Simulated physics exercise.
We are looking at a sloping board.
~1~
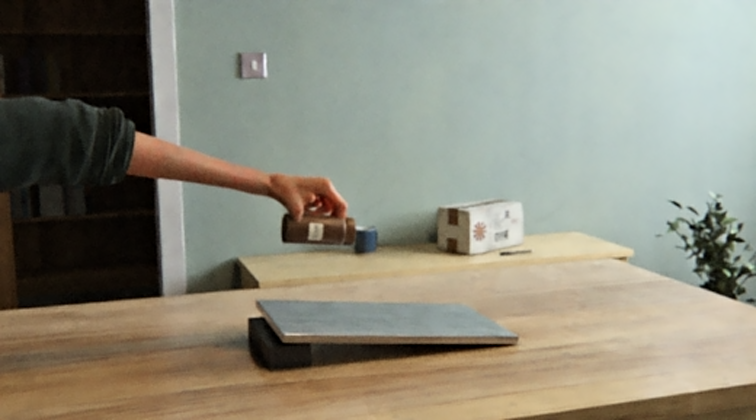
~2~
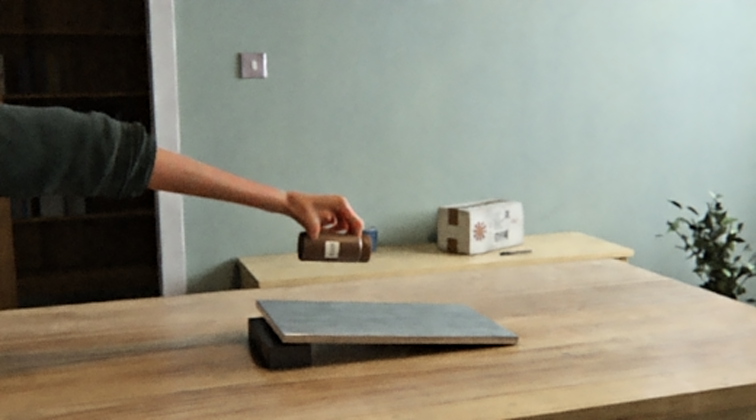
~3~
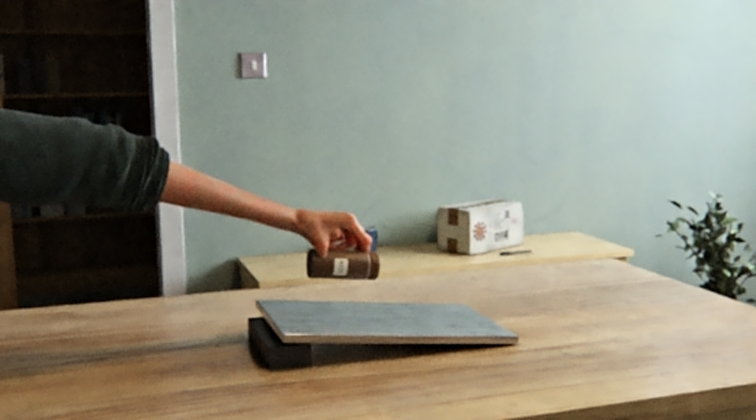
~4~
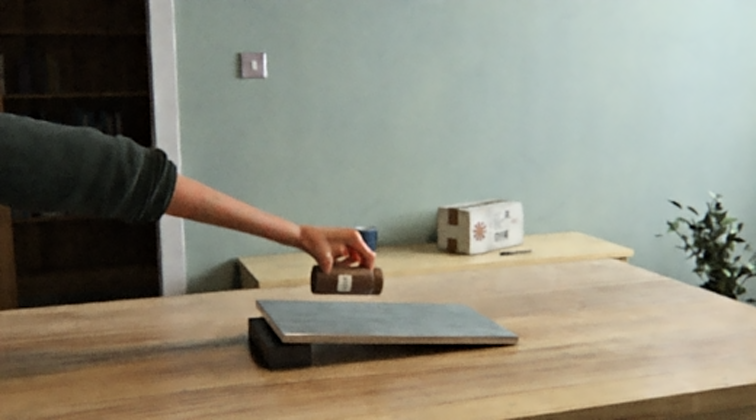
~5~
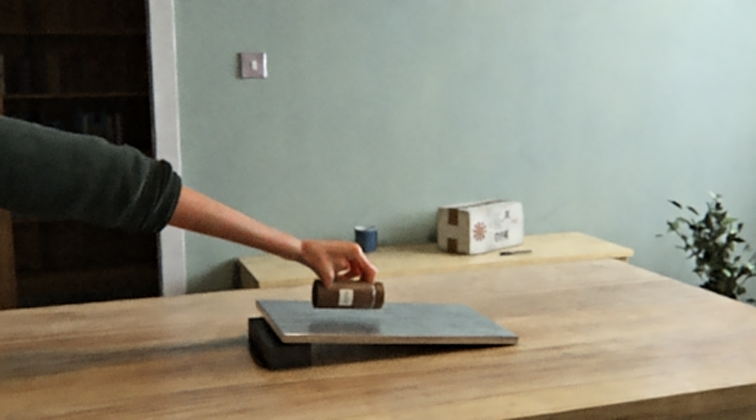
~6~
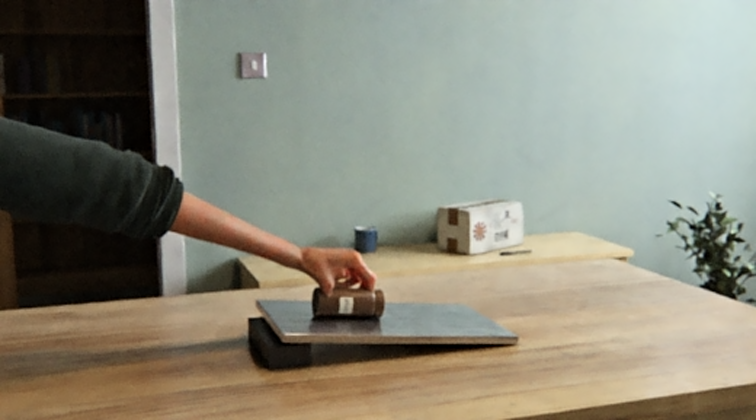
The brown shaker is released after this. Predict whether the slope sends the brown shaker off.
It is going to stay motionless.
Then, 0.20 s after the last picture, nothing has stirred.
Then, 0.40 s after the last picture, brown shaker resting near (348, 302).
At rest, it is in place. Seen from the same camera at the end, brown shaker near (348, 302). The brown shaker keeps its place.
